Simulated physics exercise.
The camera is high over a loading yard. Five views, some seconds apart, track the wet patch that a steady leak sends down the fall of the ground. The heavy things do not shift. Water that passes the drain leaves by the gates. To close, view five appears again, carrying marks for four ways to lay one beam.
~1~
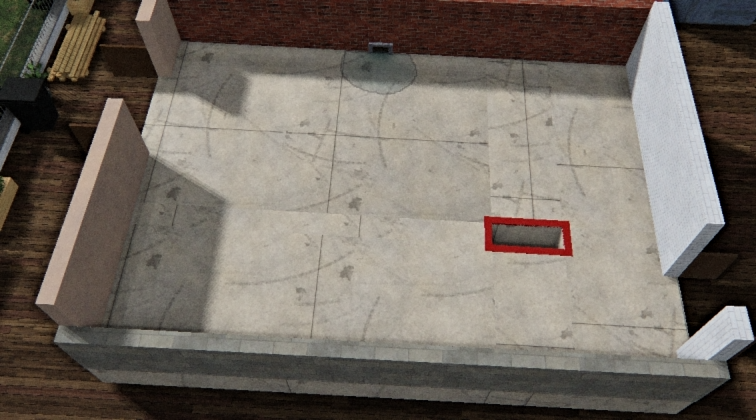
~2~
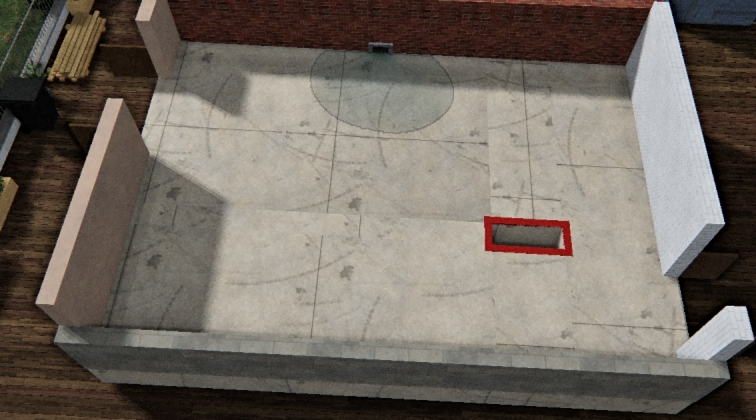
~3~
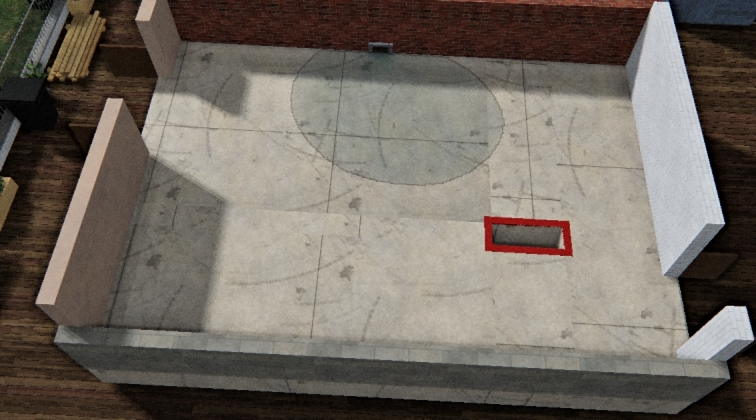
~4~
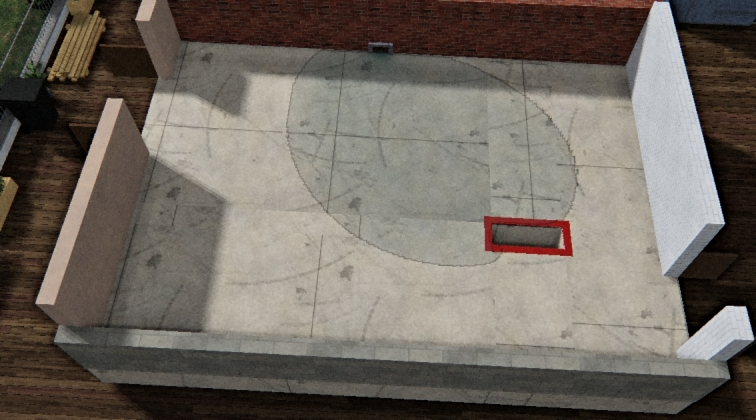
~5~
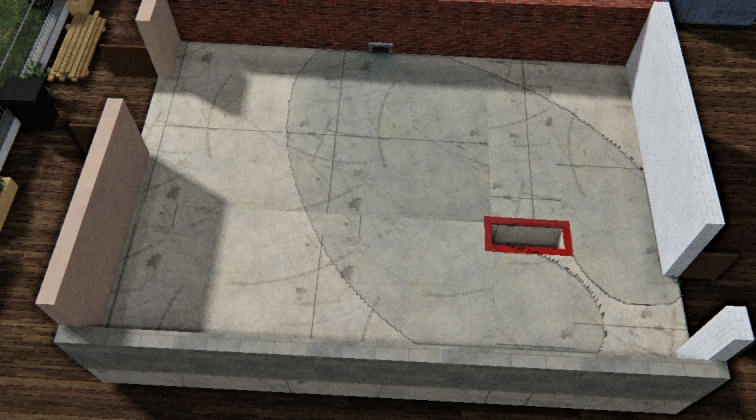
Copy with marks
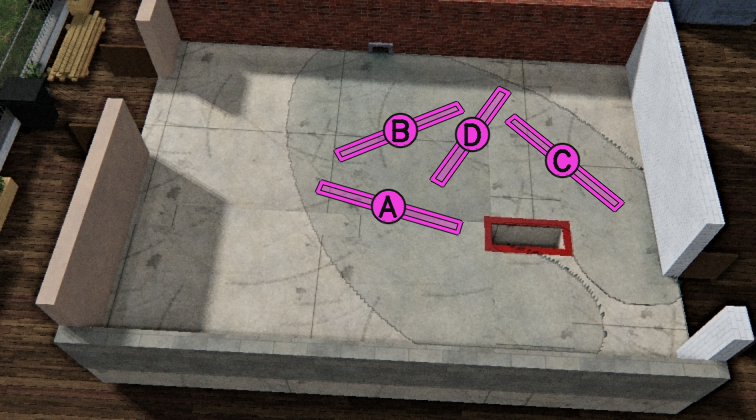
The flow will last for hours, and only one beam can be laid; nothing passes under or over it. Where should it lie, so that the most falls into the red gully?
A works best here.
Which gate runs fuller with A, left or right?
More leaves on the right.
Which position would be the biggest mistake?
That is position B.
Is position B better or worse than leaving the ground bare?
It is worse.
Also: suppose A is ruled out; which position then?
That is position C.
In magenta, A from (319, 186) to (459, 227); B from (338, 155) to (459, 107); C from (511, 119) to (618, 206); D from (437, 182) to (503, 90).
With A, about 52 % of the stream goes into the red gully, about 48 % out by the gates.
With B, next to none of the stream goes into the red gully, about 99 % out by the gates.
With C, about 31 % of the stream goes into the red gully, about 69 % out by the gates.
With D, about 7 % of the stream goes into the red gully, about 93 % out by the gates.
